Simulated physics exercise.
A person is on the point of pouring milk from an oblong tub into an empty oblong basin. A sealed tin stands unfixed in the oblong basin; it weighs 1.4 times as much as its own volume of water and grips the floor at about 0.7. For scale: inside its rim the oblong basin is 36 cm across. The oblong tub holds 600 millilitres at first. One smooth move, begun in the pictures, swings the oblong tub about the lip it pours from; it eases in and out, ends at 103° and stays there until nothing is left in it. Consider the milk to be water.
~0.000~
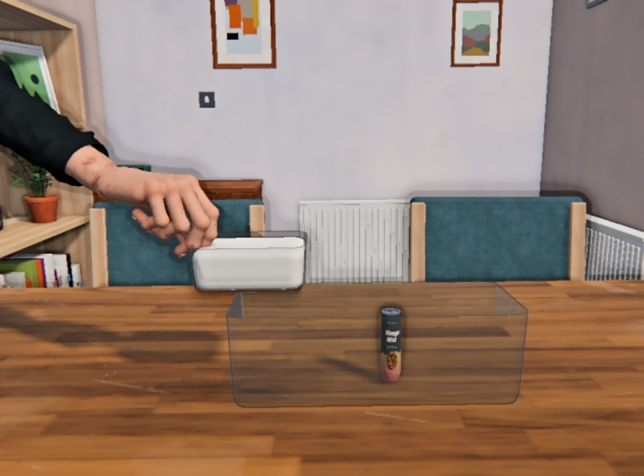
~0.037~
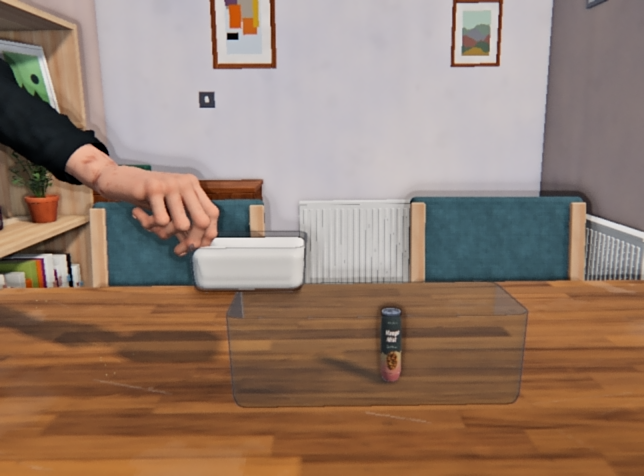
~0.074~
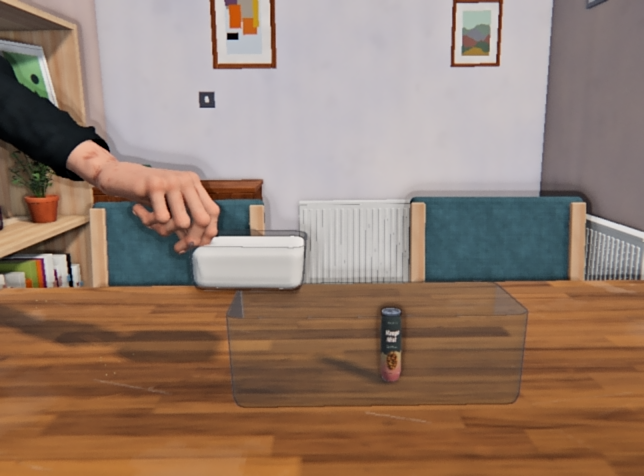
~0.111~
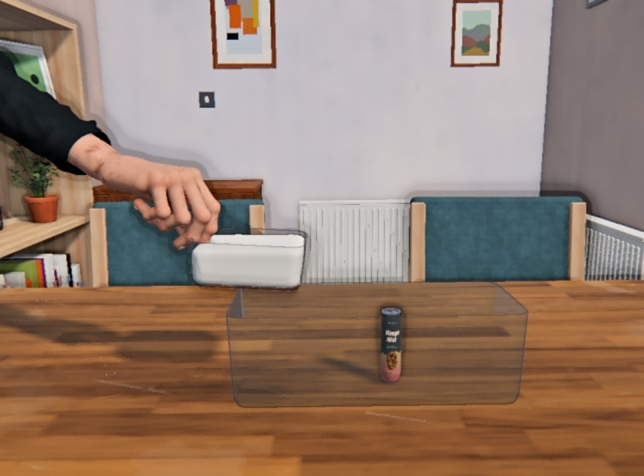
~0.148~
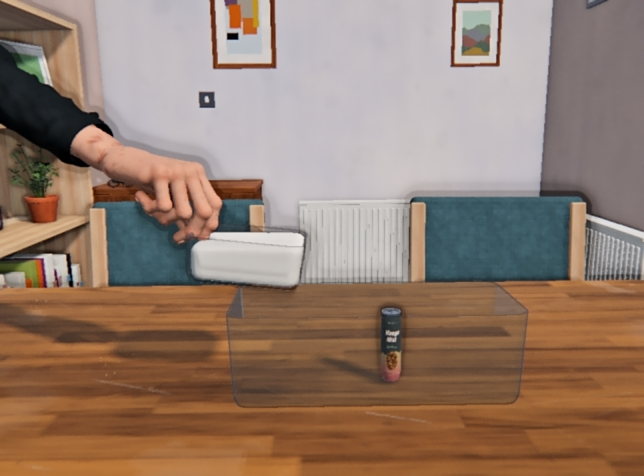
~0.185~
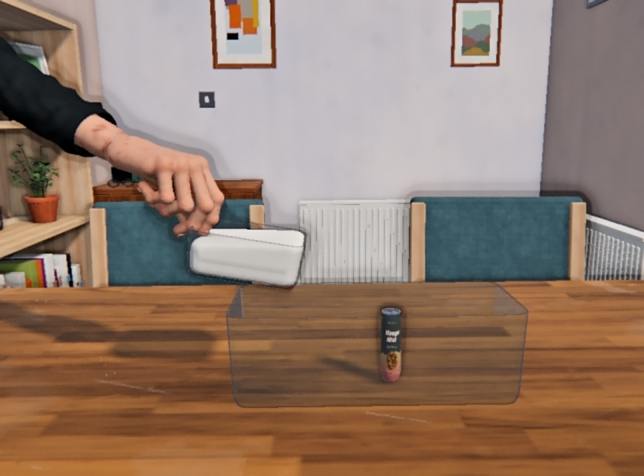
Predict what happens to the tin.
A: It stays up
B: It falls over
It falls over.
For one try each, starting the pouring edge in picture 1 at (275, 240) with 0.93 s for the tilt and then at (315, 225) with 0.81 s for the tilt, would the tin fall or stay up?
In the first try it remains standing; in the second it remains standing.
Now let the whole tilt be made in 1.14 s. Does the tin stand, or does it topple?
The tin tips over.
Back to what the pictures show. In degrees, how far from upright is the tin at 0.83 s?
Tilt: Around 30 degrees.
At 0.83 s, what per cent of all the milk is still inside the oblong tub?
Close to 5 in a hundred.
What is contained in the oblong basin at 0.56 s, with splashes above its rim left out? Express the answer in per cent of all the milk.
Near 16 in a hundred.
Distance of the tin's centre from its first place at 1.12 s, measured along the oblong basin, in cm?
Near 6 cm of travel.
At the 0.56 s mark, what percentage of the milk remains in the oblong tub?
Around 42 in a hundred.
By 0.56 s the tilt is 67° and 42 per cent is still to pour; the tin stands where it began.
By 0.83 s the tilt is 100° and 5 per cent is still to pour; the tin leans 29°.
By 1.12 s the tilt is 103° and 0 per cent is still to pour; the tin lies on its side.
By 1.43 s the tilt is 103° and 0 per cent is still to pour; the tin lies on its side.
At rest the tin lies on its side.
